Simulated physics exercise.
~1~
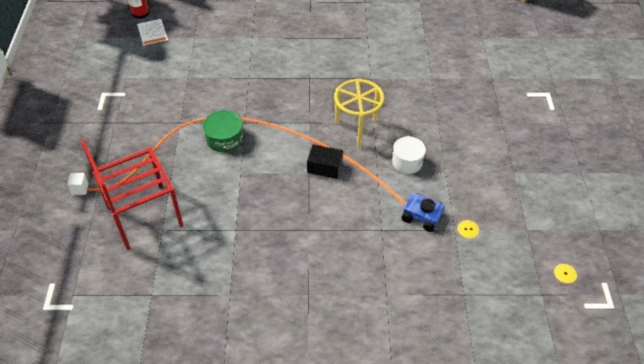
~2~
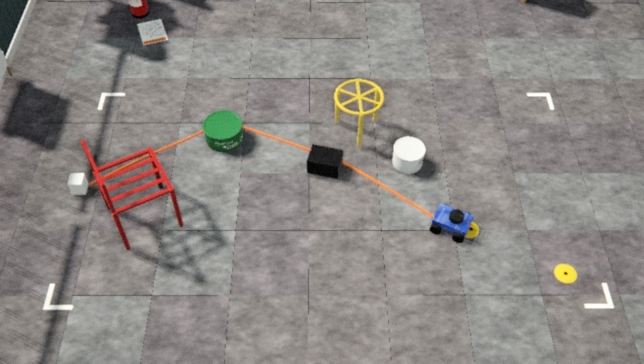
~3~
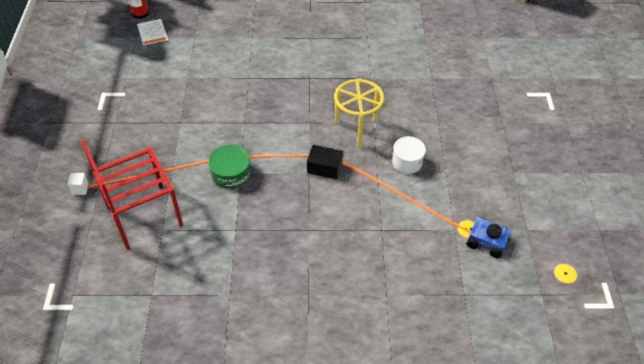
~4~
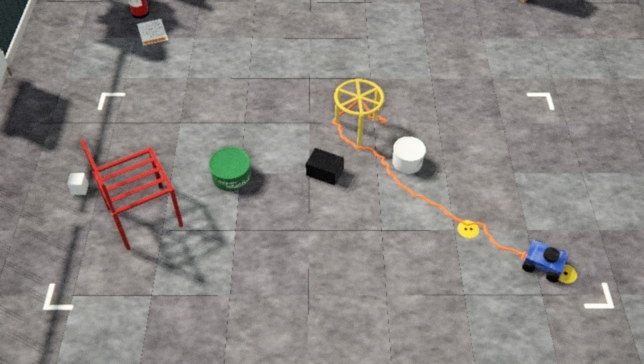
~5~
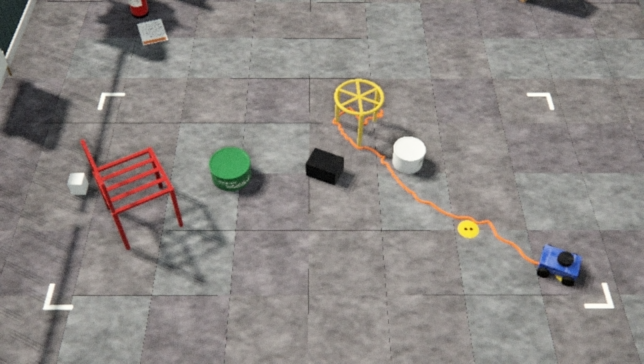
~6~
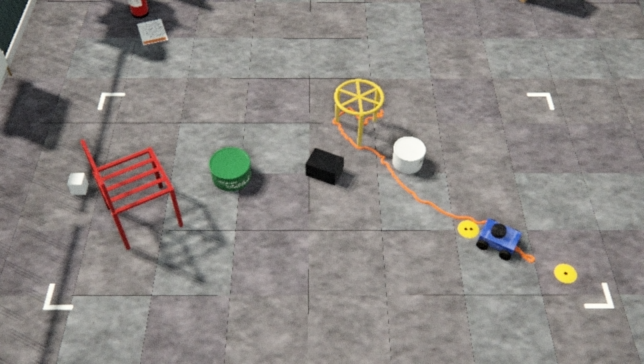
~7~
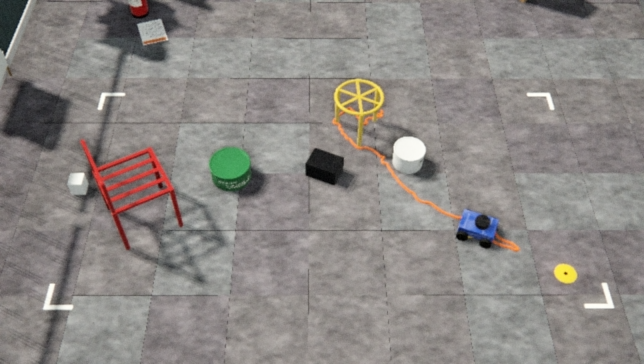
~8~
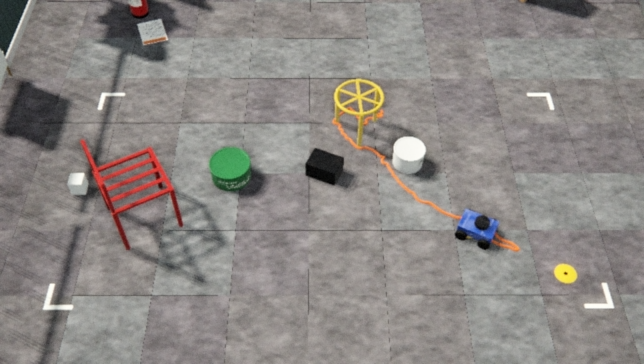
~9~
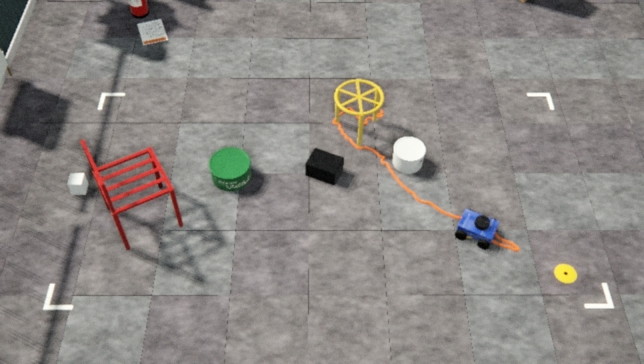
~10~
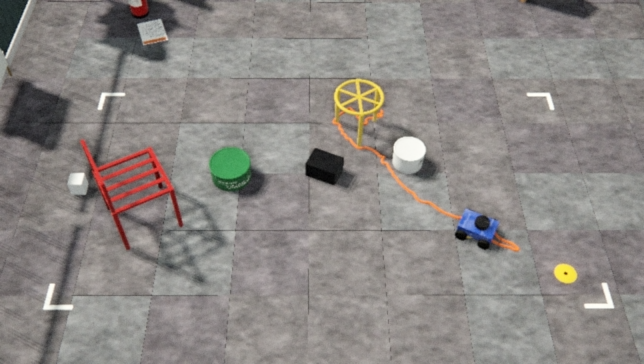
A small blue cart trailing an orange cord drove right past two yellow marks, the tightening cord dragging a green bucket nearer before its far end came loose and trailed by the yellow stool; the cart then backed up and stopped on the nearer mark.
